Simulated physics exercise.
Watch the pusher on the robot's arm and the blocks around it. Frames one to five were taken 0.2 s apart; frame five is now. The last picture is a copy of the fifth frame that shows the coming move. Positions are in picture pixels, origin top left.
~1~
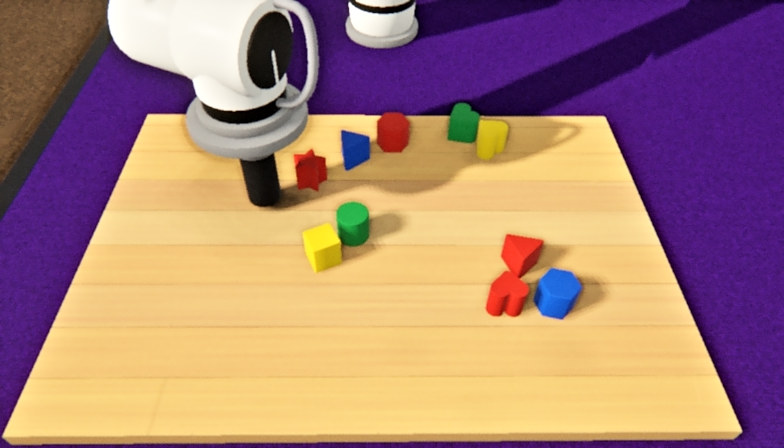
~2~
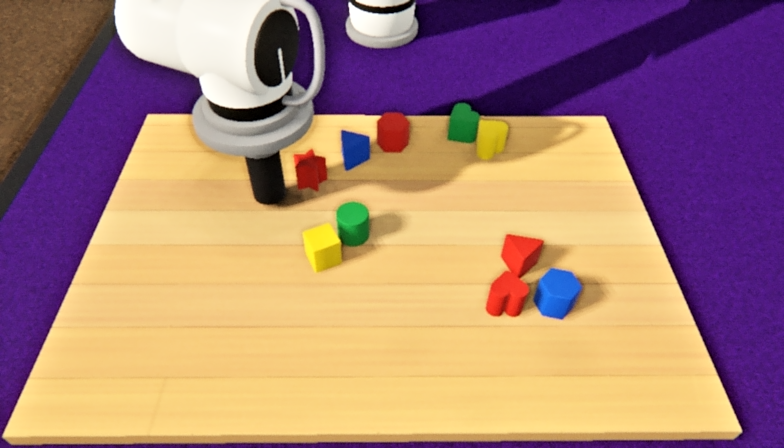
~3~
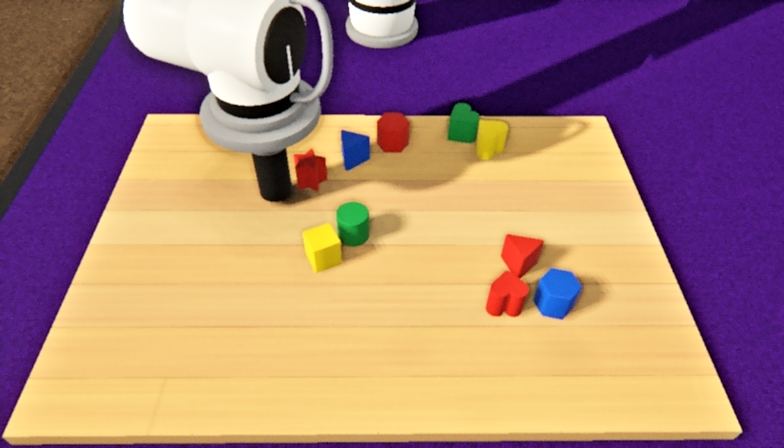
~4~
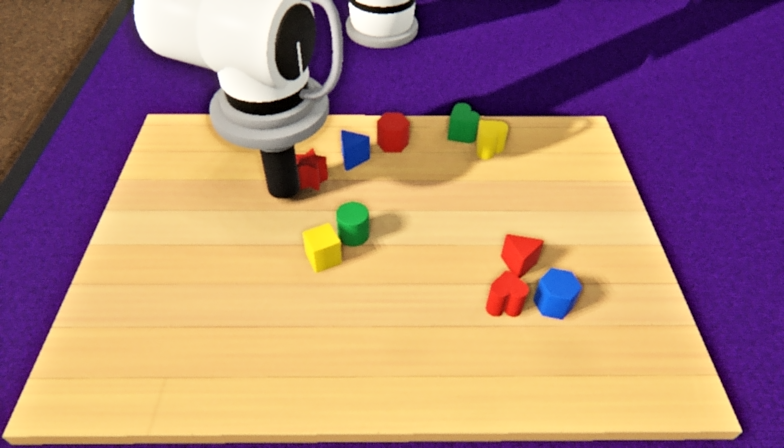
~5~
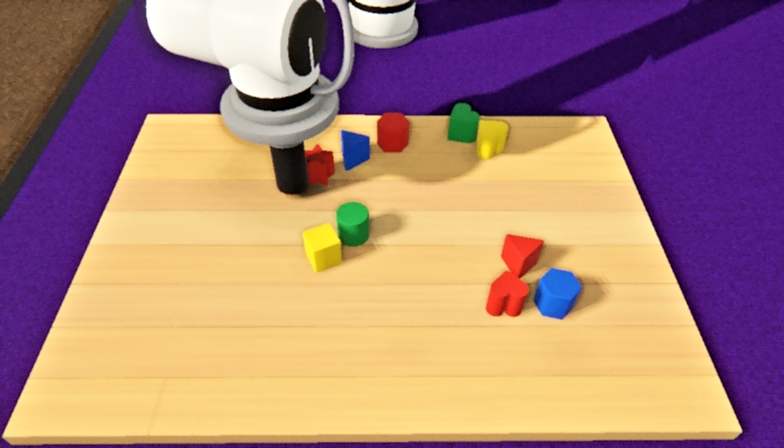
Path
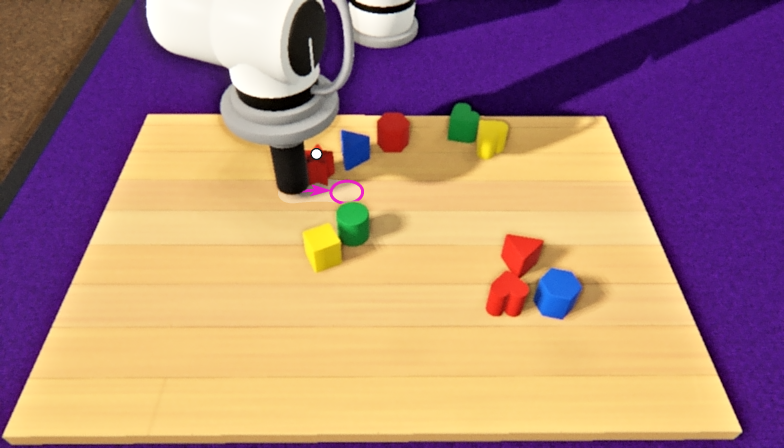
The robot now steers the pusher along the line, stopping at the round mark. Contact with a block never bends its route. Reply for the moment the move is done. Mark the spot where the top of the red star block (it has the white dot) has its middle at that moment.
At roughly (336, 151).
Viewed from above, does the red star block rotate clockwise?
I believe not.
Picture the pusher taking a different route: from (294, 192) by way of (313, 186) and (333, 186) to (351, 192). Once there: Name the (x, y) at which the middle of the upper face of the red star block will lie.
It sits at (342, 147).
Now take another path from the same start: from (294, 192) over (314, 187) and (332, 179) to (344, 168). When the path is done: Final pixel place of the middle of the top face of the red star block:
That would be at about pixel (353, 130).
Drawn move, from (294, 192) by way of (312, 190) and (329, 190) to (347, 192); the dot is on the red star block.
What follows on the original path. Halfway along, pusher at (320, 183); red star block at (328, 150), turned 55° anticlockwise.
At the end, pusher at (346, 184); red star block at (336, 151), turned 85° anticlockwise; blue triangular piece at (355, 134); green disc still.
